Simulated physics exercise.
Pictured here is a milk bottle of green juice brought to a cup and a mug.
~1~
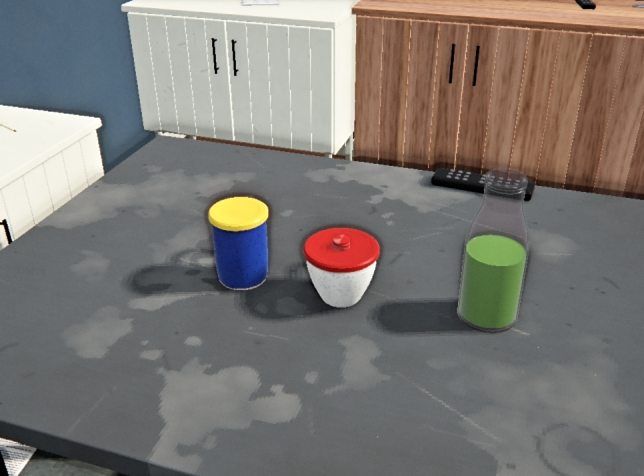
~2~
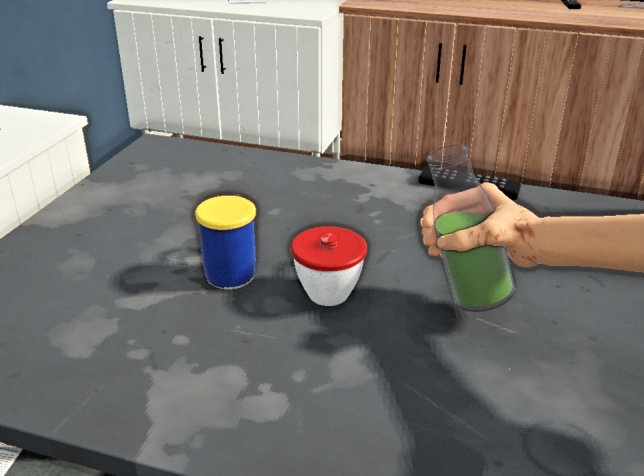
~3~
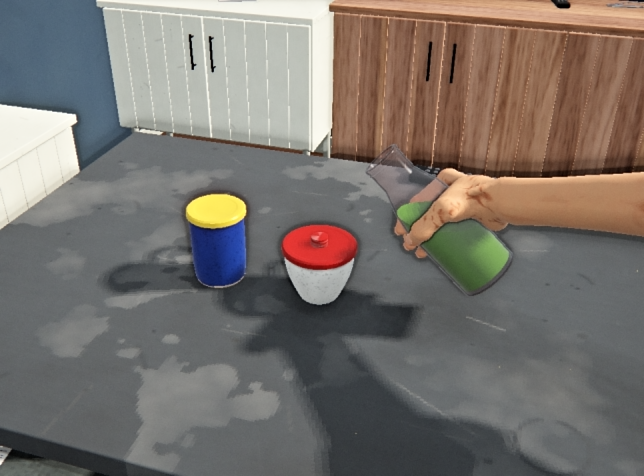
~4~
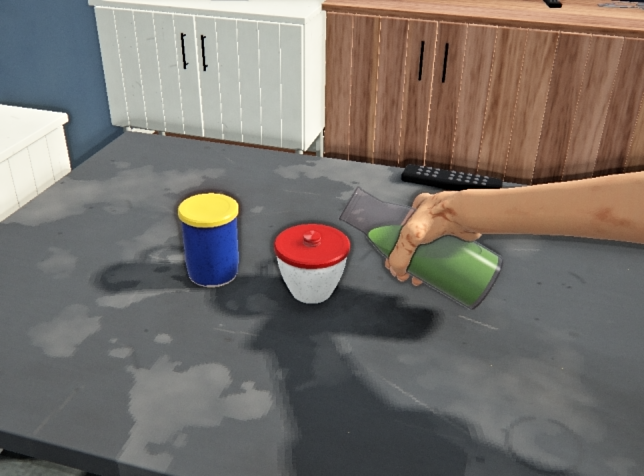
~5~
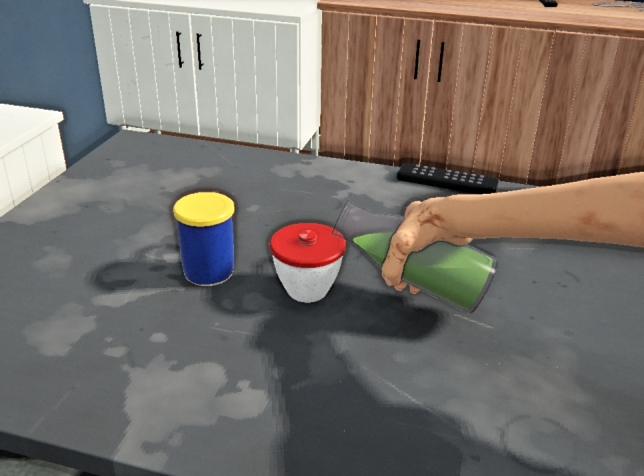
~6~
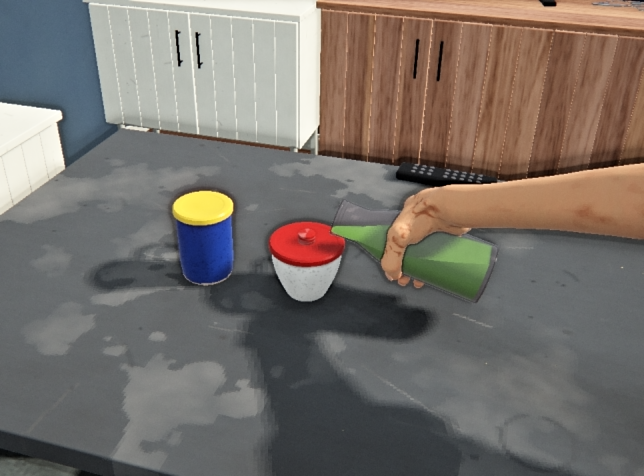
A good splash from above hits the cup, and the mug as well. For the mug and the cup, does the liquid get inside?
Result: The mug gets no share, the cup gets no share.
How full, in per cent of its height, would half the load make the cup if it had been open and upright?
Some 75 per cent.
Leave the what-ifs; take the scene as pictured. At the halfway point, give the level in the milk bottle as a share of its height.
About 25 per cent.
Soon after, it hits the lid of the cup and runs off.
Later, it hits the lid of the mug and runs off.
In the end, the cup is empty, in a puddle; the mug is empty, in a puddle.
